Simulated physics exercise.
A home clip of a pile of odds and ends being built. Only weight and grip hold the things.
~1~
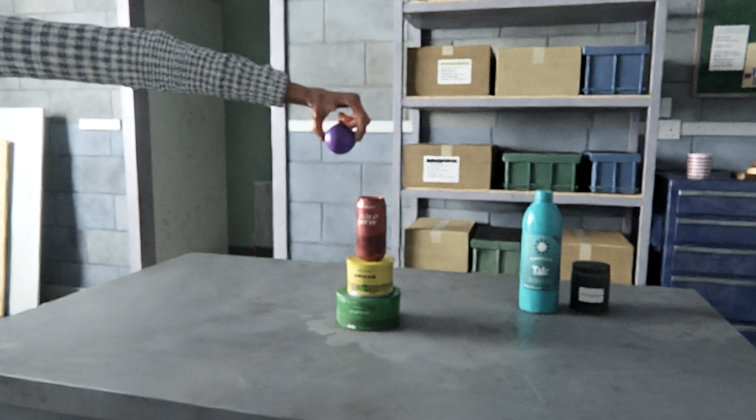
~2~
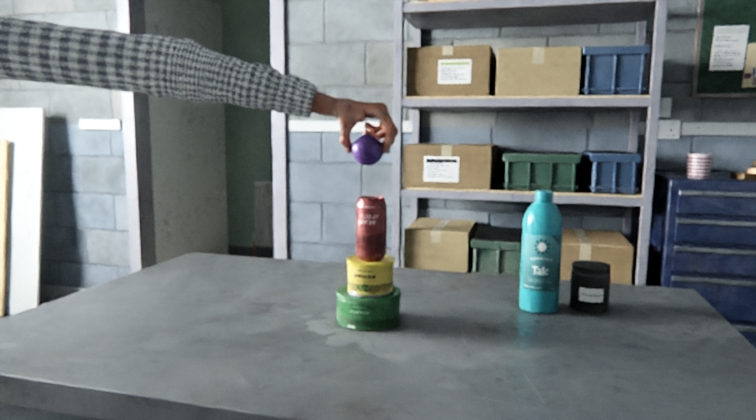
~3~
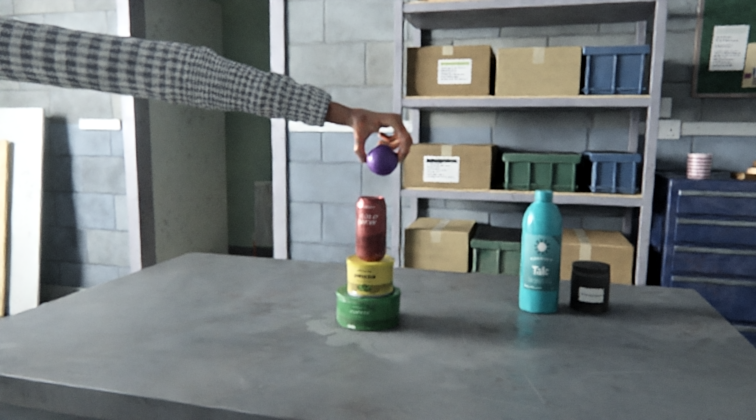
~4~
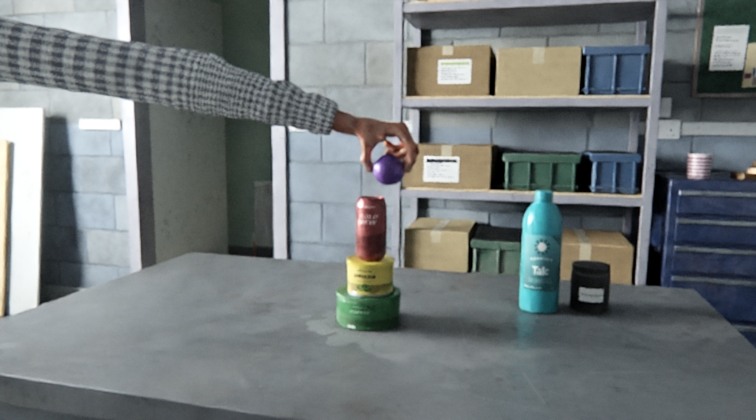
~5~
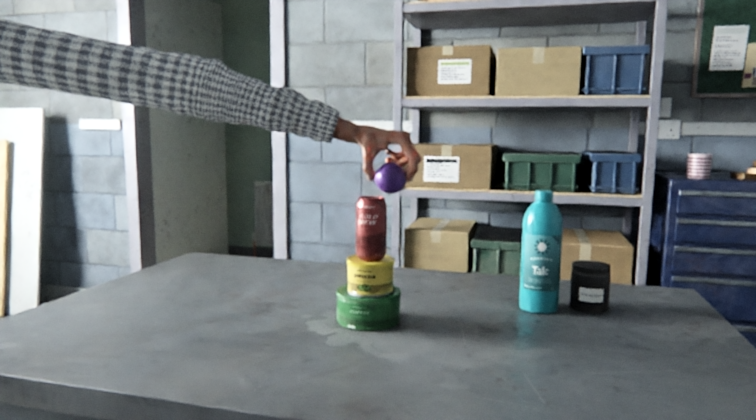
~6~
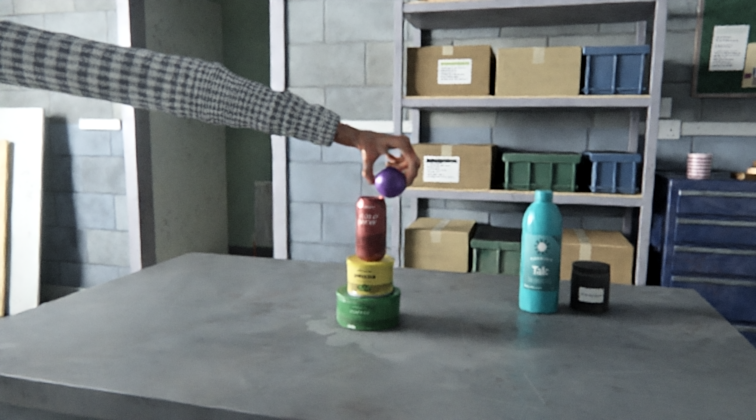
In a storeroom, a hand in a checked sleeve moved a purple onion rightward and down to the top of a red can stacked on yellow and green tubs, and kept hold of it.
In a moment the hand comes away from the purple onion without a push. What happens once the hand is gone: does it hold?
Here the pile gives way.
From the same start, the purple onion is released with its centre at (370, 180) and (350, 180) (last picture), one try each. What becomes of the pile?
In the first case it stays up; in the second case it loses its balance.
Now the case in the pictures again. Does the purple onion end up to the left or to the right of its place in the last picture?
It goes to the right.
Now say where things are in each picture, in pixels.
The first frame shows on its way; purple onion (340, 139); turquoise bottle (541, 250).
The second frame shows on its way; purple onion (367, 150); black jar (590, 286).
The third frame shows on its way; purple onion (383, 160); yellow tub (371, 275).
The fourth frame shows on its way; purple onion (389, 170); red can (371, 228).
The fifth frame shows on its way; purple onion (391, 178); green tub (369, 305).
The sixth frame shows set down, still held; purple onion (391, 182); turquoise bottle (541, 250).
Then, 0.30 s past the last view, purple onion displaced about its own width near (403, 198).
Then, 0.40 s past the last view, purple onion now fallen.
Then, 0.50 s past the last view, things are still on the move.
Finally, fallen, purple onion; the other 5 still in place. Final places as the last picture's camera would see them, purple onion near (431, 314). The pile loses its balance.
